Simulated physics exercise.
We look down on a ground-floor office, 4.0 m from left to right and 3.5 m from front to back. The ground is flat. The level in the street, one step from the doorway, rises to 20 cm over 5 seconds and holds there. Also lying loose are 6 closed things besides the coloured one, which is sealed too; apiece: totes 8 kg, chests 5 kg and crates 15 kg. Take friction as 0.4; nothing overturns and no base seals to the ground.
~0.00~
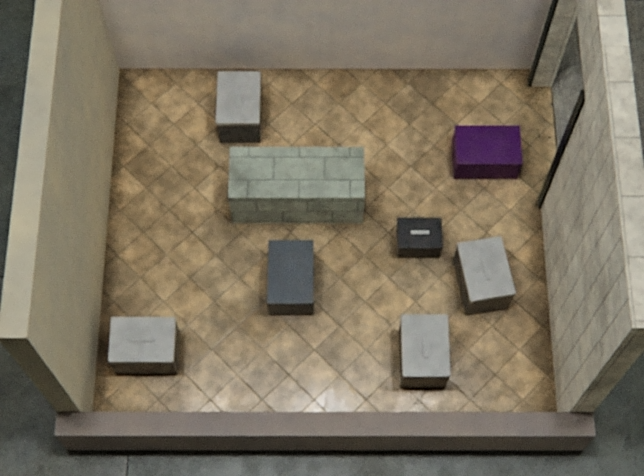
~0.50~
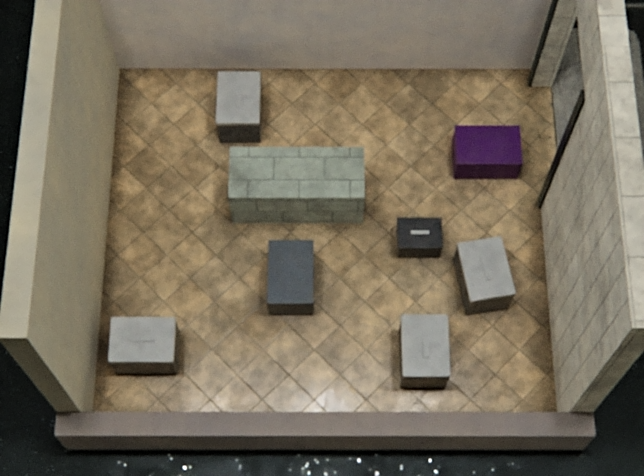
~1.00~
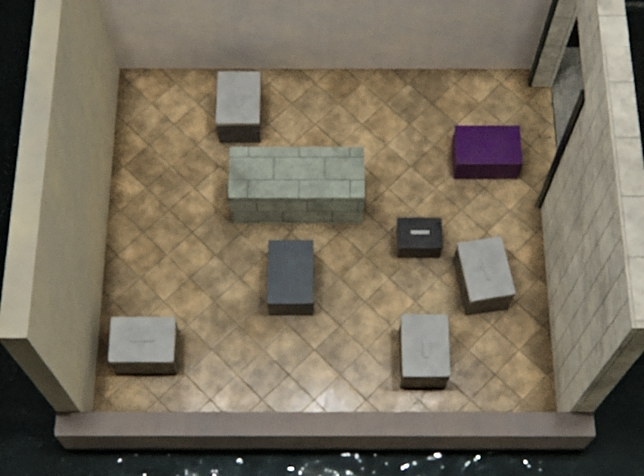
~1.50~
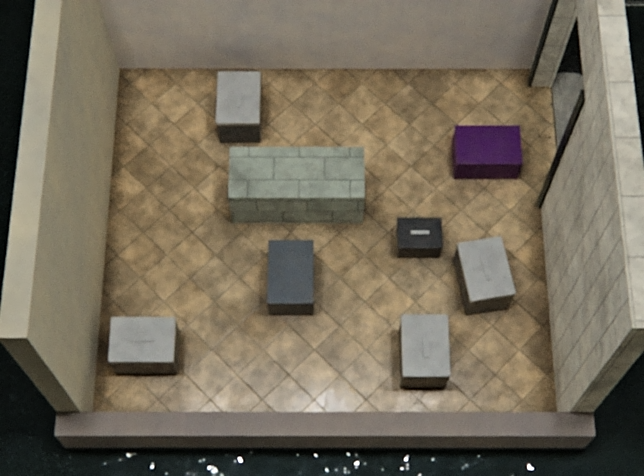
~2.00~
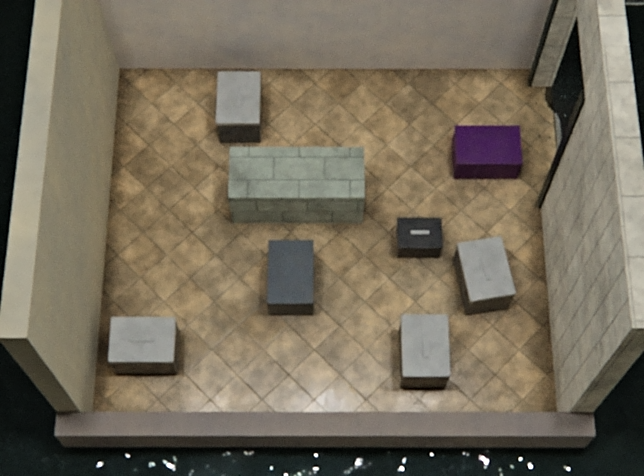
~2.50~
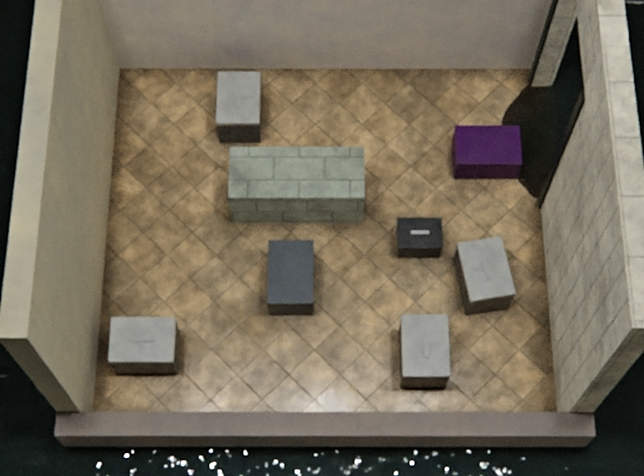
A purple crate sits at the right of a tan-tiled, flat-floored room with pale walls, seen from high above through its open top. A large grey-green block stands near the middle, with a dark grey box below it, a small black case to its right, and light grey boxes around. Dark, glinting water appears outside, then a dark patch spreads slightly inside the right-hand doorway; the objects and camera stay still.
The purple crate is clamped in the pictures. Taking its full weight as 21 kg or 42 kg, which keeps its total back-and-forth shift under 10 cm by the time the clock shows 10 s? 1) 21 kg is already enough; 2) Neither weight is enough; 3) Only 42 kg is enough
Option 3: Only 42 kg is enough.
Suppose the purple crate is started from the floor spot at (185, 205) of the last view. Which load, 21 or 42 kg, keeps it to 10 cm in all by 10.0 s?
So heavier weight required.
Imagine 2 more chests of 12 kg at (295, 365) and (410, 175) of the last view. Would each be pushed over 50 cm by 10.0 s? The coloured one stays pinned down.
Note, in sequence: Not exceeded, not exceeded.
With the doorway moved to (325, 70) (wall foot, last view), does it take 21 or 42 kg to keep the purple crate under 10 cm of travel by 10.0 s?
Then only the heavier mass works.
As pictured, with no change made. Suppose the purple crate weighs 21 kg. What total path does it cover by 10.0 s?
Close to 80 centimetres all told.
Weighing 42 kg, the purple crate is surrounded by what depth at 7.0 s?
Depth: Approx. 6 cm.
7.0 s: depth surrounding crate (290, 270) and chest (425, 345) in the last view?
Depths: Near 1 cm, then near 3 cm.
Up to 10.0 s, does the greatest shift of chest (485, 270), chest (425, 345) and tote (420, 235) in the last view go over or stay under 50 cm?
The three come out further, further, not as far, in that order.
After 3.5 s the purple crate would be 0 cm from its start with 21 kg and 0 cm from its start with 42 kg; 4 cm of water round it then.
After 4.5 s the purple crate would be 12 cm from its start with 21 kg and 0 cm from its start with 42 kg; 5 cm of water round it then.
After 7.0 s the purple crate would be 83 cm from its start with 21 kg and 0 cm from its start with 42 kg; 6 cm of water round it then.
After 10.0 s the purple crate would be 86 cm from its start with 21 kg and 0 cm from its start with 42 kg; 7 cm of water round it then.
